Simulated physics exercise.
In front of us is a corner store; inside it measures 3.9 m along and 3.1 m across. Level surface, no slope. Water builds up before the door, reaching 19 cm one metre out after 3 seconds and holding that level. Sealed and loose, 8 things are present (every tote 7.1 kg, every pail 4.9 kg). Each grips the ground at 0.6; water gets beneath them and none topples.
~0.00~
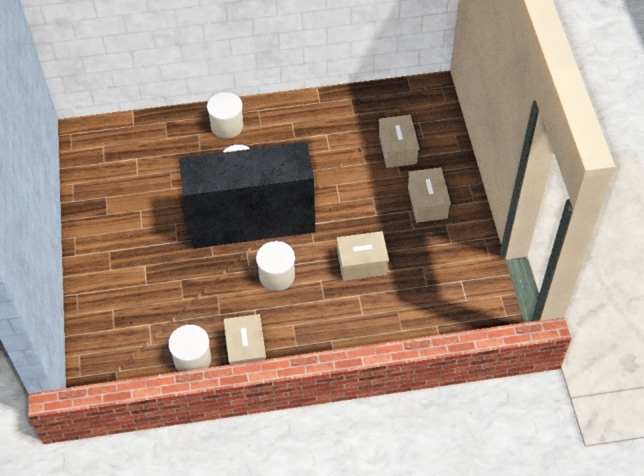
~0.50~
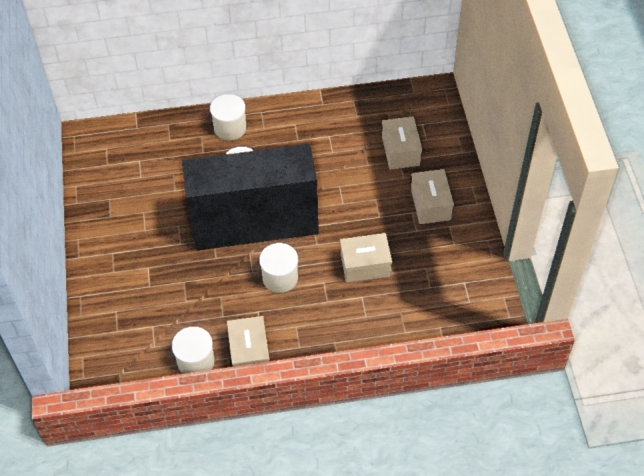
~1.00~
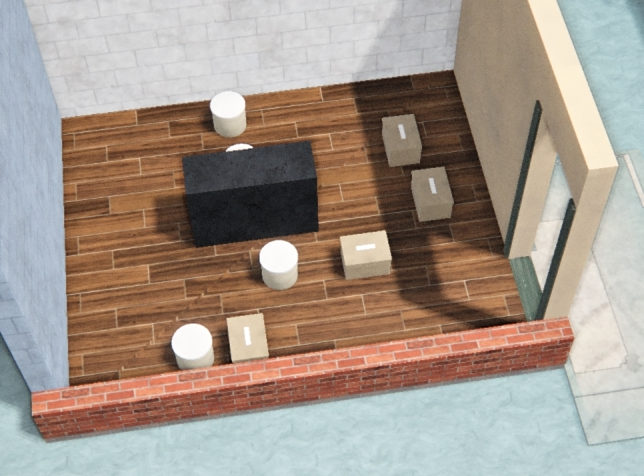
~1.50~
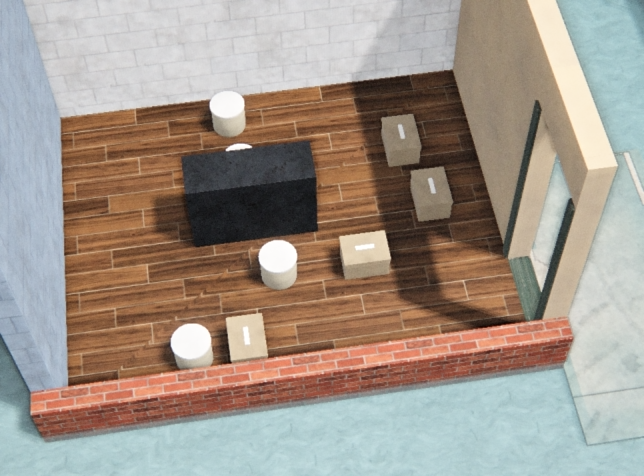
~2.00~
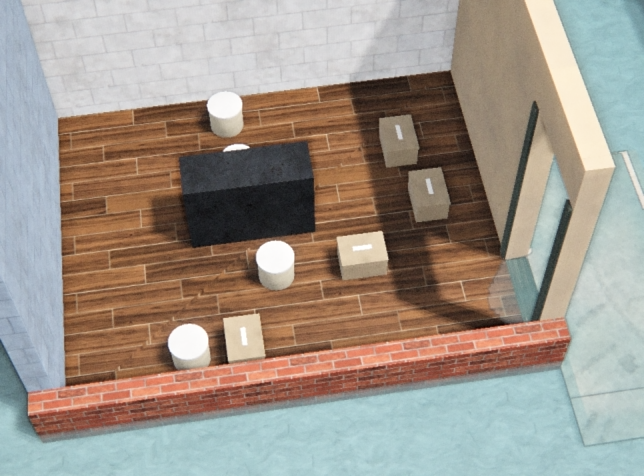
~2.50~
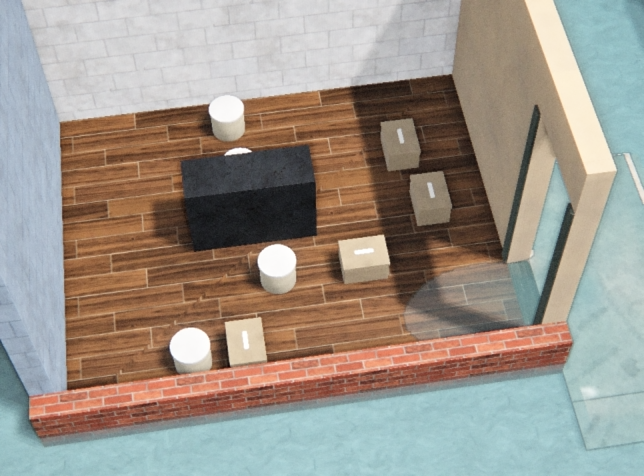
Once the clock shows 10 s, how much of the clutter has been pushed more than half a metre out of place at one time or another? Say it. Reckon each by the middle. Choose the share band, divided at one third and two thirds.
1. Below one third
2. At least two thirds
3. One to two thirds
(3) One to two thirds.
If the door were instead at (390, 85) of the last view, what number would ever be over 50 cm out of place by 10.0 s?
Then 6 of them would.
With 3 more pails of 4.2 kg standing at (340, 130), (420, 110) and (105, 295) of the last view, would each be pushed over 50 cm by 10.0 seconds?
For each in turn I get a smaller distance, a smaller distance and a greater distance.
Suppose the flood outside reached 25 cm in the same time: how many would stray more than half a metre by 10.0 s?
I count 5 of them in that case.
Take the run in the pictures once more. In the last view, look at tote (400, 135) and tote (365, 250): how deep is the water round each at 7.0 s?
First roughly 1 cm, second roughly 6 cm.
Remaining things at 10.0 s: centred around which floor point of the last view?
Averaged position, last view: Near pixel (247, 188).
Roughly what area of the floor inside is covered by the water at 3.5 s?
The covered patch comes to about 2.5 m2.
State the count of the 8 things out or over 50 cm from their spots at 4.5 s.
I make it 0 by then.
After 3.5 s 0 of 8 are over 50 cm from their spots; 0 afloat.
After 4.5 s 0 of 8 are over 50 cm from their spots; 0 afloat.
After 7.0 s 3 of 8 are over 50 cm from their spots; 2 afloat.
After 10.0 s 5 of 8 are over 50 cm from their spots, and 5 have been at some point; 3 afloat.
